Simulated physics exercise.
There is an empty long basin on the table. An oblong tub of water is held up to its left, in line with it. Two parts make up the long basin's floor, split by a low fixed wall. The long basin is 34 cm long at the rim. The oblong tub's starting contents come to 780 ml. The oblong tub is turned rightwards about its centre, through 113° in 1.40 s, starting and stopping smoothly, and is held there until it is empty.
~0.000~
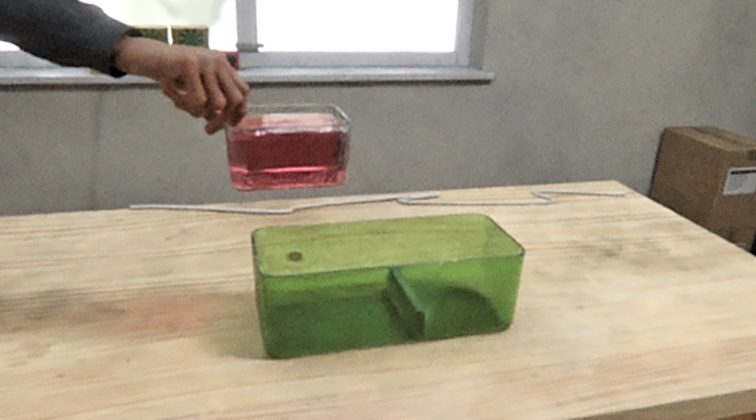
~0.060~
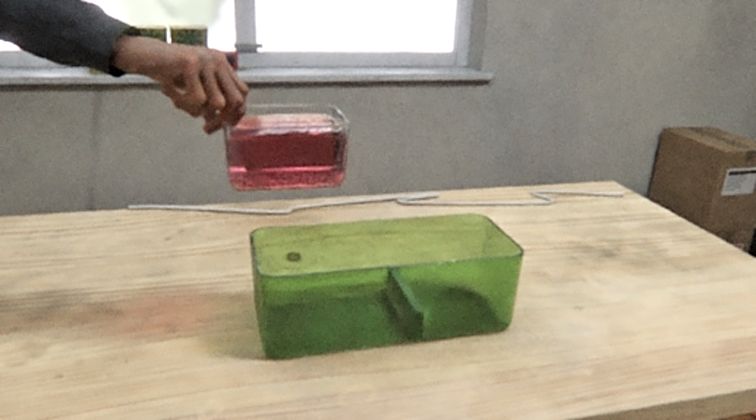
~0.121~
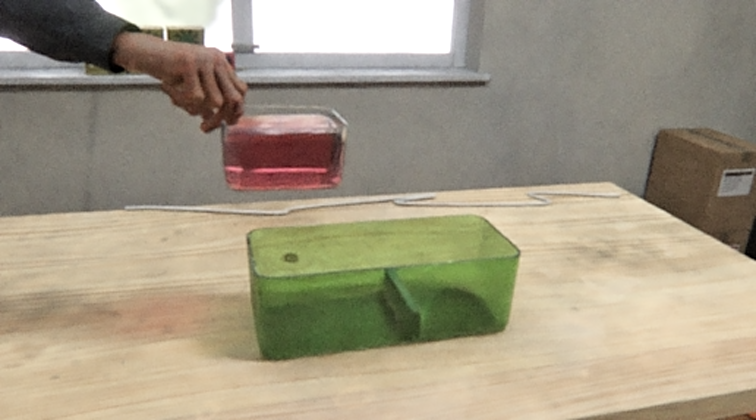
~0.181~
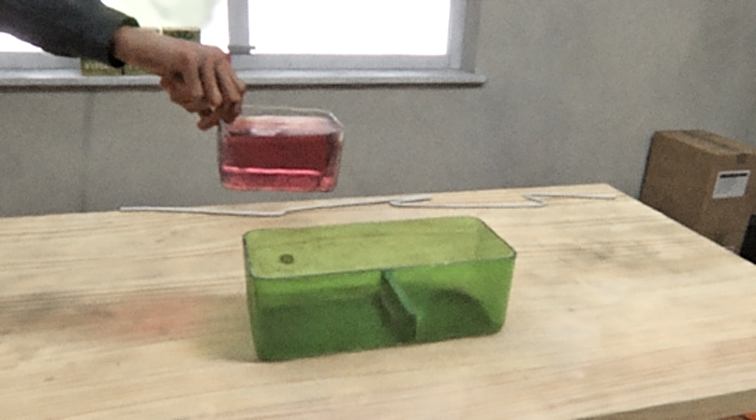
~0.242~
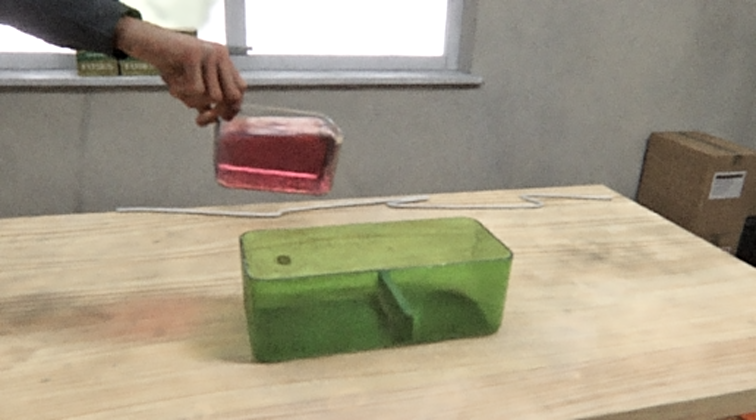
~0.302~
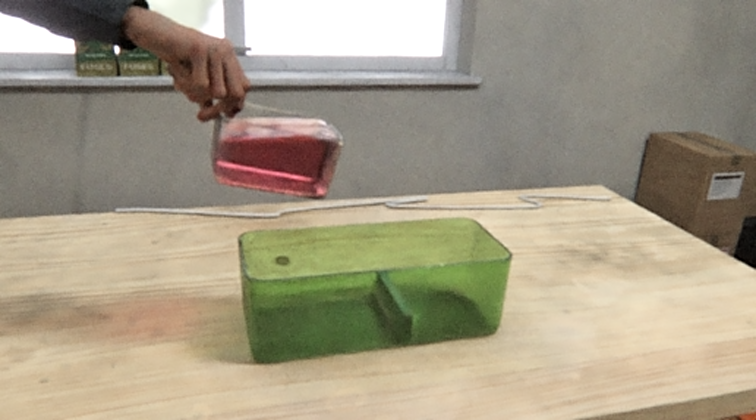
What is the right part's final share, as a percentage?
About 34 per cent.
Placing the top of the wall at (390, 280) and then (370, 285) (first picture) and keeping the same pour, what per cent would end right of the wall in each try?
The first try gives 60 percent and the second 70 percent.
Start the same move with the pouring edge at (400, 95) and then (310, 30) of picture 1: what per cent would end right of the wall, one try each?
Near 75 in a hundred on the first go and near 15 in a hundred on the second.
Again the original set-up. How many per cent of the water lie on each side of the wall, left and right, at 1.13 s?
Lab note: Left near 54, right near 34.
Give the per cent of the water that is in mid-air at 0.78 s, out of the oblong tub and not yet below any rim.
32 per cent.
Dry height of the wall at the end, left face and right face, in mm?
22 mm left, 26 mm right.
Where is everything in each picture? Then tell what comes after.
It leans 0°; its right rim is at (343, 116); the water meets the walls at (227, 125) and (340, 123); the long basin's rim runs from (255, 253) to (505, 233); the wall's top is at (406, 287), in the first frame.
It leans 1°; its right rim is at (342, 117); the water meets the walls at (227, 126) and (339, 123), in the second frame.
It leans 2°; its right rim is at (339, 119); the water meets the walls at (224, 126) and (336, 125), in the third frame.
It leans 5°; its right rim is at (337, 123); the water meets the walls at (221, 128) and (333, 126), in the fourth frame.
It leans 8°; its right rim is at (335, 127); the water meets the walls at (219, 128) and (331, 128), in the fifth frame.
It leans 12°; its right rim is at (335, 132); the water meets the walls at (218, 129) and (333, 128), in the sixth frame.
By 0.78 s the tilt is 67° and 43 per cent is still to pour, 16 is left of the wall and 9 right of it.
By 1.13 s the tilt is 103° and 6 per cent is still to pour, 53 is left of the wall and 33 right of it.
By 1.50 s the tilt is 113° and 0 per cent is still to pour, 64 is left of the wall and 34 right of it.
By 1.90 s the tilt is 113° and 0 per cent is still to pour, 64 is left of the wall and 34 right of it.
At rest 64 per cent lies left of the wall, 34 right of it and 2 outside.
